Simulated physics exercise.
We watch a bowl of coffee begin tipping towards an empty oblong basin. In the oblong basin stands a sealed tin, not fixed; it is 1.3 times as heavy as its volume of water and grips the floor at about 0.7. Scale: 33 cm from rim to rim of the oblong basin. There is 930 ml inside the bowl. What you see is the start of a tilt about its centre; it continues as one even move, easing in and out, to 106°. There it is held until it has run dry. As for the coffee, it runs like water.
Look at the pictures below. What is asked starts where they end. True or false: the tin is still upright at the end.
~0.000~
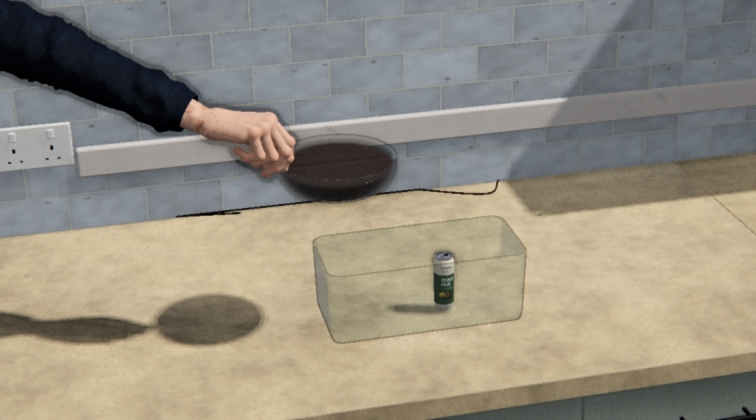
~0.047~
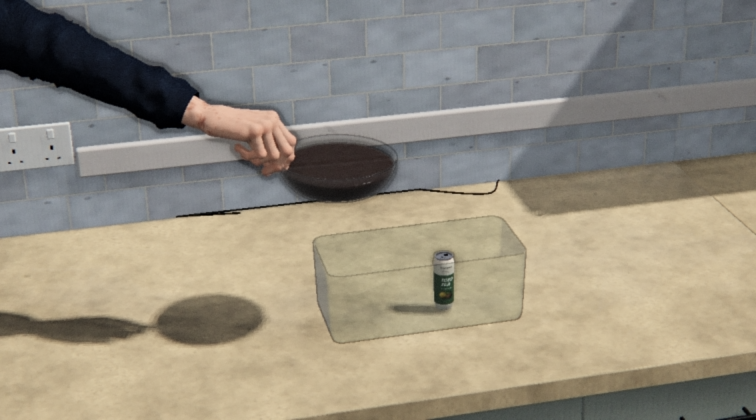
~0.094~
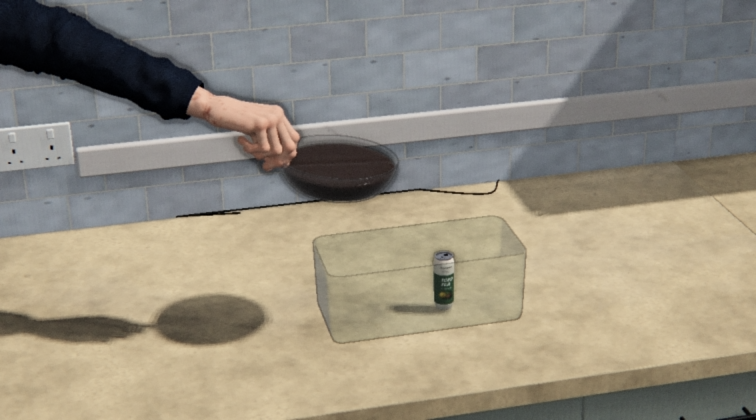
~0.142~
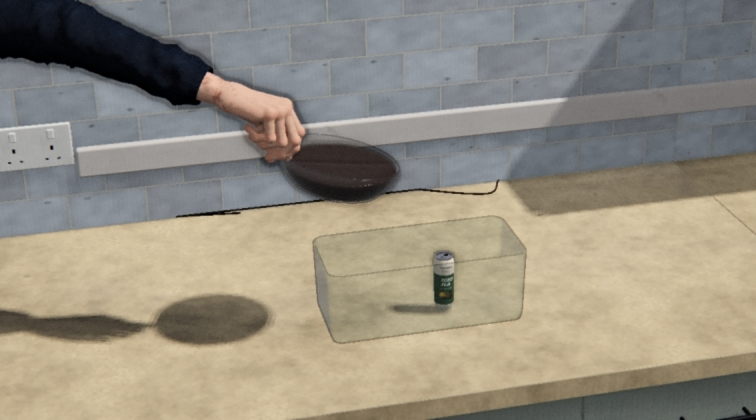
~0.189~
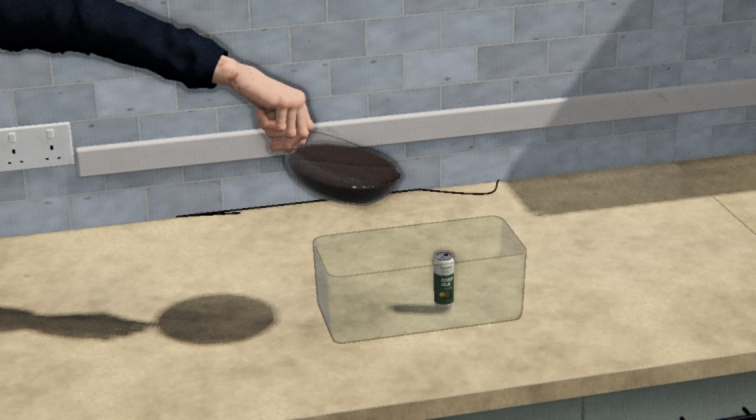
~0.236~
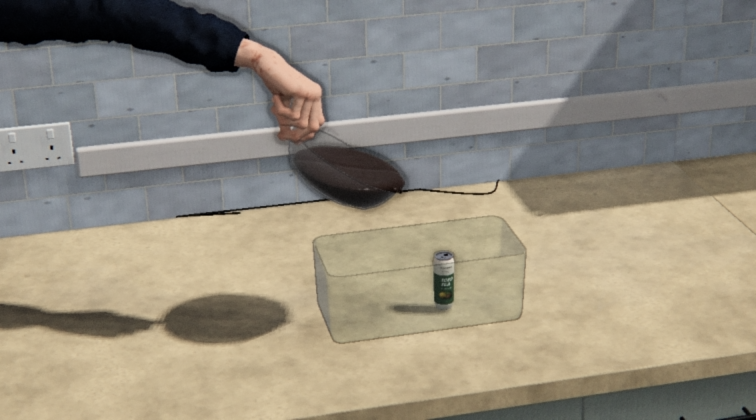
False.
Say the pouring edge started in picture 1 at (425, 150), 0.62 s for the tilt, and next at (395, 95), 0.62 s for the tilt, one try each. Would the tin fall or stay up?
Run one: It does not tip. Run two: It does not tip.
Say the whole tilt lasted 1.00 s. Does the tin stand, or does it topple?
Then the tin does not tip.
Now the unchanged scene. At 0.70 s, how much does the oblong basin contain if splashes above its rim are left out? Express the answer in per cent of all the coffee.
I reckon close to 92 per cent.
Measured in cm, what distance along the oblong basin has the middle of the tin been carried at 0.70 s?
Near 3 cm.
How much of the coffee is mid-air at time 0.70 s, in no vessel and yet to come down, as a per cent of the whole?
5 in a hundred, give or take.
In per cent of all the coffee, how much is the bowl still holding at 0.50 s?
Roughly 2 per cent.
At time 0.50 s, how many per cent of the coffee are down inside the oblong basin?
I'd estimate some 70 percent of the liquid.
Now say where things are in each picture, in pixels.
In the first picture, it leans 0°; its right rim is at (395, 151); the coffee meets the walls at (279, 169) and (391, 156); the oblong basin's rim runs from (320, 258) to (514, 234); the tin's top is at (444, 258).
In the second picture, it leans 2°; its right rim is at (395, 153); the coffee meets the walls at (279, 168) and (391, 158).
In the third picture, it leans 6°; its right rim is at (396, 157); the coffee meets the walls at (281, 166) and (392, 160).
In the fourth picture, it leans 13°; its right rim is at (397, 164); the coffee meets the walls at (283, 163) and (394, 163).
In the fifth picture, it leans 23°; its right rim is at (397, 173); the coffee meets the walls at (287, 160) and (393, 167); 1 per cent is over the edge.
In the sixth picture, it leans 34°; its right rim is at (395, 184); the coffee meets the walls at (292, 160) and (375, 168); 9 per cent is over the edge.
After 0.50 s the tilt is 97° and 2 per cent is still to pour; the tin stands where it began.
After 0.70 s the tilt is 106° and 0 per cent is still to pour; the tin leans 12°.
After 0.90 s the tilt is 106° and 0 per cent is still to pour; the tin leans 23°.
After 1.12 s the tilt is 106° and 0 per cent is still to pour; the tin lies on its side.
In the end the tin lies on its side.
